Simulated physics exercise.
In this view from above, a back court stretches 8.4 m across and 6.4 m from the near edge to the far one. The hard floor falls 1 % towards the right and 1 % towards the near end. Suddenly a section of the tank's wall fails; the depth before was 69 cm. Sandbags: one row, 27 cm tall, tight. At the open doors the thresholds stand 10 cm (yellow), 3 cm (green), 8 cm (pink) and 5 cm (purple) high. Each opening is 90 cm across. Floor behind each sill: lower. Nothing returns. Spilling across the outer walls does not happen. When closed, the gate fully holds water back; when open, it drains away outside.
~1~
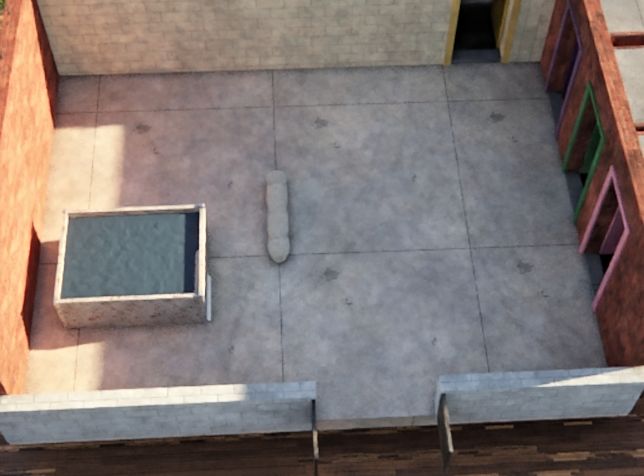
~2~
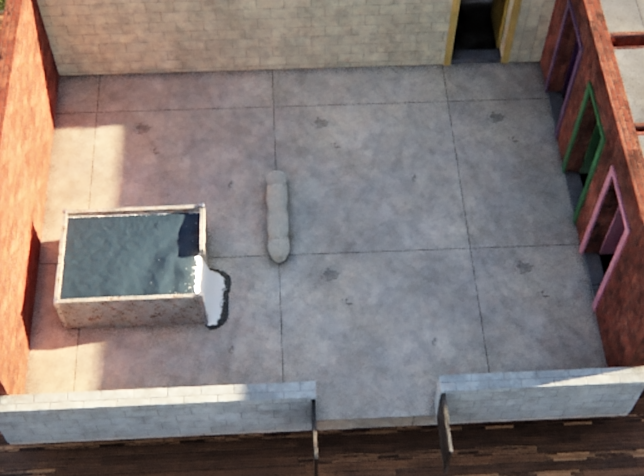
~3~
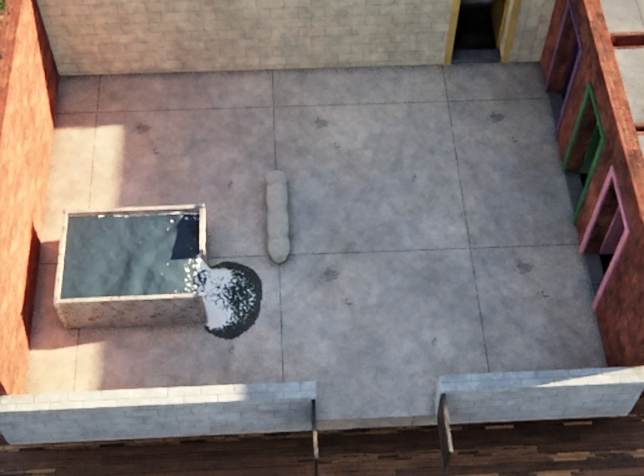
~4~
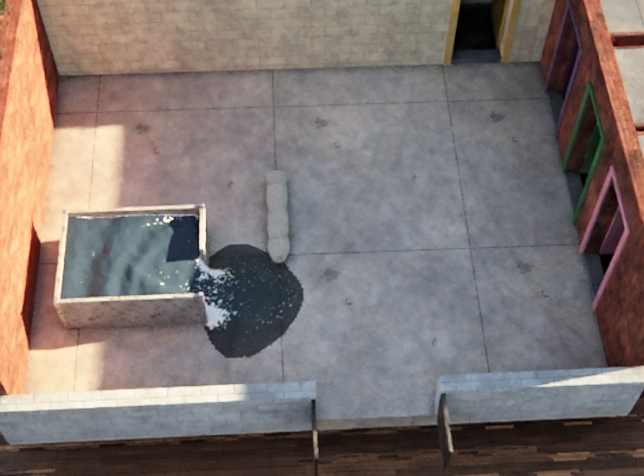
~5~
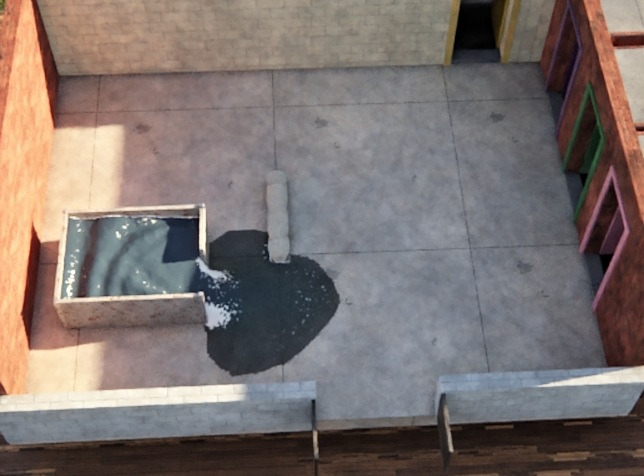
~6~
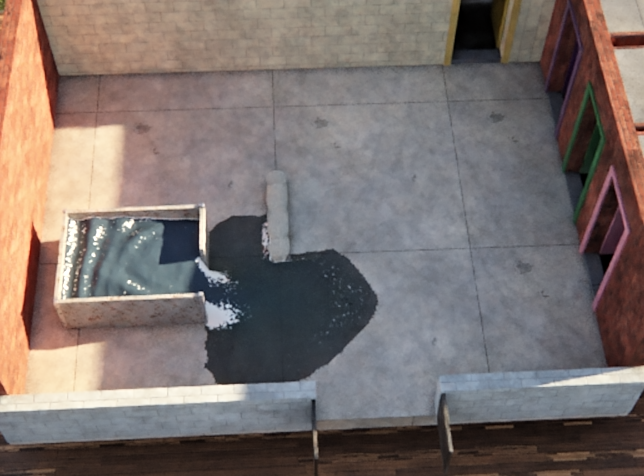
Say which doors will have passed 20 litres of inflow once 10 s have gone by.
My prediction: Yellow door: Under the set amount, green door: Past the set amount, pink door: Past the set amount, purple door: Under the set amount.
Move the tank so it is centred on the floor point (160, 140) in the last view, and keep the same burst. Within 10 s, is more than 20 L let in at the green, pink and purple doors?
With respect to that limit, green ends up outside it, pink ends up inside it, purple ends up outside it.
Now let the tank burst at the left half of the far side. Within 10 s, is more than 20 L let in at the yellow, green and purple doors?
Outcomes - yellow: Not exceeded, green: Exceeded, purple: Exceeded.
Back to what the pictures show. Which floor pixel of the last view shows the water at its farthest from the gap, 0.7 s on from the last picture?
That's around (505, 329) in the last picture.
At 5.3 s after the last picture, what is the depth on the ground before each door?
Door by door, in cm: Yellow reads 0, green reads 8, pink reads 10, purple reads 4.
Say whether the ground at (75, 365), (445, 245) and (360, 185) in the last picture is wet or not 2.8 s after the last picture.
First spot not yet wet, second submerged, third not yet wet.
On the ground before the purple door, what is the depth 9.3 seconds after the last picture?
It's some 6.5 centimetres deep.
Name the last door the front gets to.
It's the yellow door that comes last.
Then, 0.7 s after the last picture water covers 25 % of the floor and is deepest (36 cm) near (215, 309); yellow door not reached, green door not reached, pink door not reached, purple door not reached.
Then, 1.5 s after the last picture water covers 40 % of the floor and is deepest (28 cm) near (215, 309); yellow door not reached, green door not reached, pink door 6 cm at the sill, 0 L in, purple door not reached.
Then, 2.8 s after the last picture water covers 40 % of the floor and is deepest (24 cm) near (578, 393); yellow door not reached, green door 9 cm at the sill, 17 L in, pink door 17 cm at the sill, 42 L in, purple door not reached.
Then, 5.3 s after the last picture water covers 45 % of the floor and is deepest (14 cm) near (595, 358); yellow door not reached, green door 8 cm at the sill, 52 L in, pink door 10 cm at the sill, 82 L in, purple door 4 cm at the sill, 0 L in.
Then, 9.3 s after the last picture water covers 55 % of the floor and is deepest (10 cm) near (590, 392); yellow door 6 cm at the sill, 0 L in, green door 5 cm at the sill, 86 L in, pink door 7 cm at the sill, 88 L in, purple door 7 cm at the sill, 2 L in.
